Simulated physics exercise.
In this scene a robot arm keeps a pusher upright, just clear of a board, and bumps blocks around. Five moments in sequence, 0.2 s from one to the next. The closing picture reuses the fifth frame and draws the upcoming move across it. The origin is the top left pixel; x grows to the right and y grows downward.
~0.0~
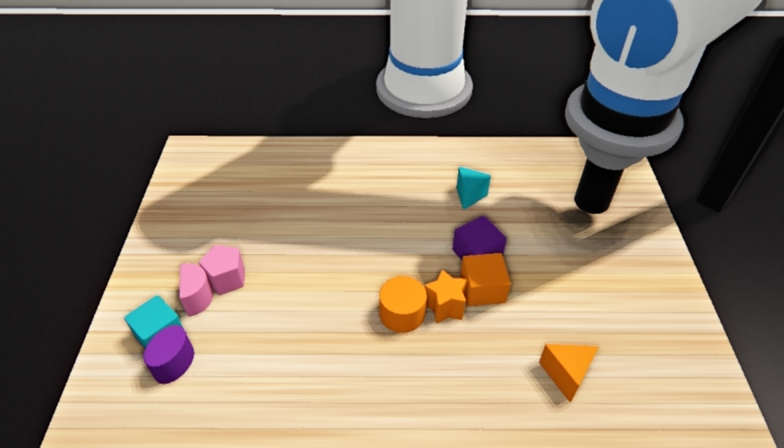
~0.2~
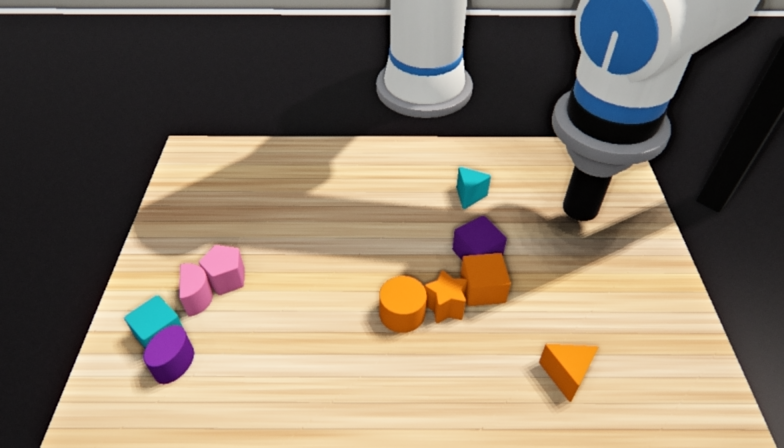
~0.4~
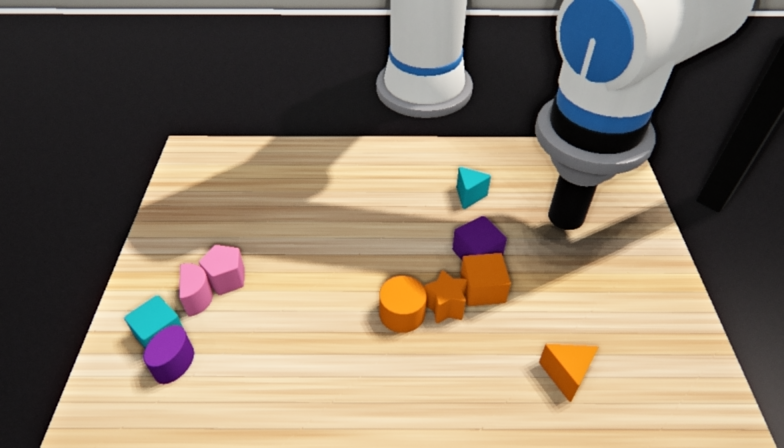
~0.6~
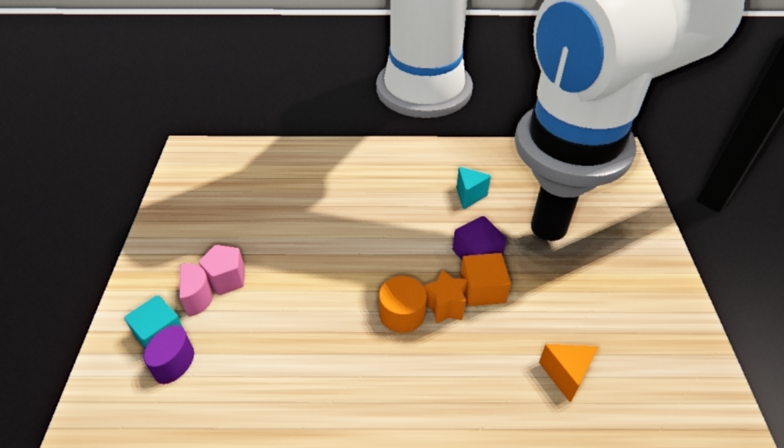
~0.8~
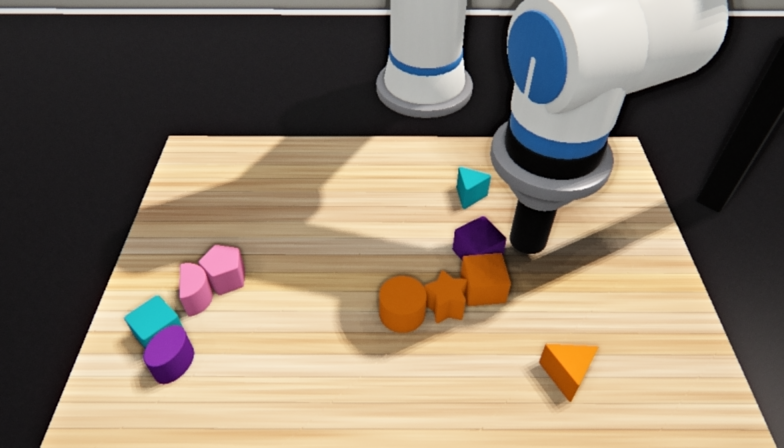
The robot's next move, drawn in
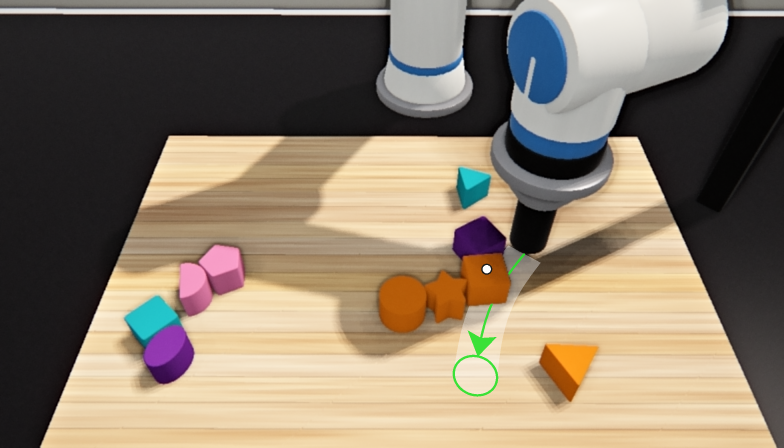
Robot arm with a black tip moving left and nearer over a wooden board toward orange and purple blocks, which stay still.
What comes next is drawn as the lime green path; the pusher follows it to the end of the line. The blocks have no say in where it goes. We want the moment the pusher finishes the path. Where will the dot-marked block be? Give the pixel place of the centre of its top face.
About (436, 340).
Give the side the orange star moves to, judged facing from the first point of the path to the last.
The orange star goes right.
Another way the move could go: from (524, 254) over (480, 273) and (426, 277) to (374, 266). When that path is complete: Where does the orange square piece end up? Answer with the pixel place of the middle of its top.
I'd place it at (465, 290), taking the centre of its top.
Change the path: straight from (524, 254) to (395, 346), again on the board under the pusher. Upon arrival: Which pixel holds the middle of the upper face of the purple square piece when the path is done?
Final place: (456, 241).
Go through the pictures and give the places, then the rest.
In the first frame, pusher tip at (592, 202); block tops, orange disc at (403, 294); orange star at (448, 287); purple square piece at (481, 233); orange square piece at (487, 269).
In the second frame, pusher at (580, 209); blocks unchanged.
In the third frame, pusher at (566, 217); blocks unchanged.
In the fourth frame, pusher at (549, 228); blocks unchanged.
In the fifth frame, pusher at (528, 240); orange disc at (403, 294); orange star at (448, 287); purple square piece at (481, 233); orange square piece at (487, 269).
Path on the board, from (524, 254) by way of (501, 287) and (484, 327) to (475, 375); the dot is on the orange square piece.
The first path, step by step. One third of the way, pusher at (504, 273); orange disc at (399, 294); orange star at (439, 299), turned 35° clockwise; purple square piece at (471, 240), turned 45° clockwise; orange square piece at (476, 288), turned 25° anticlockwise.
Two thirds of the way, pusher at (486, 315); orange disc at (371, 300); orange star at (405, 319), turned 60° clockwise; purple square piece at (471, 240), turned 45° clockwise; orange square piece at (447, 324).
At the end, pusher at (478, 363); orange disc at (369, 300); orange star at (396, 326), turned 75° clockwise; purple square piece at (471, 240), turned 45° clockwise; orange square piece at (436, 340), turned 20° clockwise.
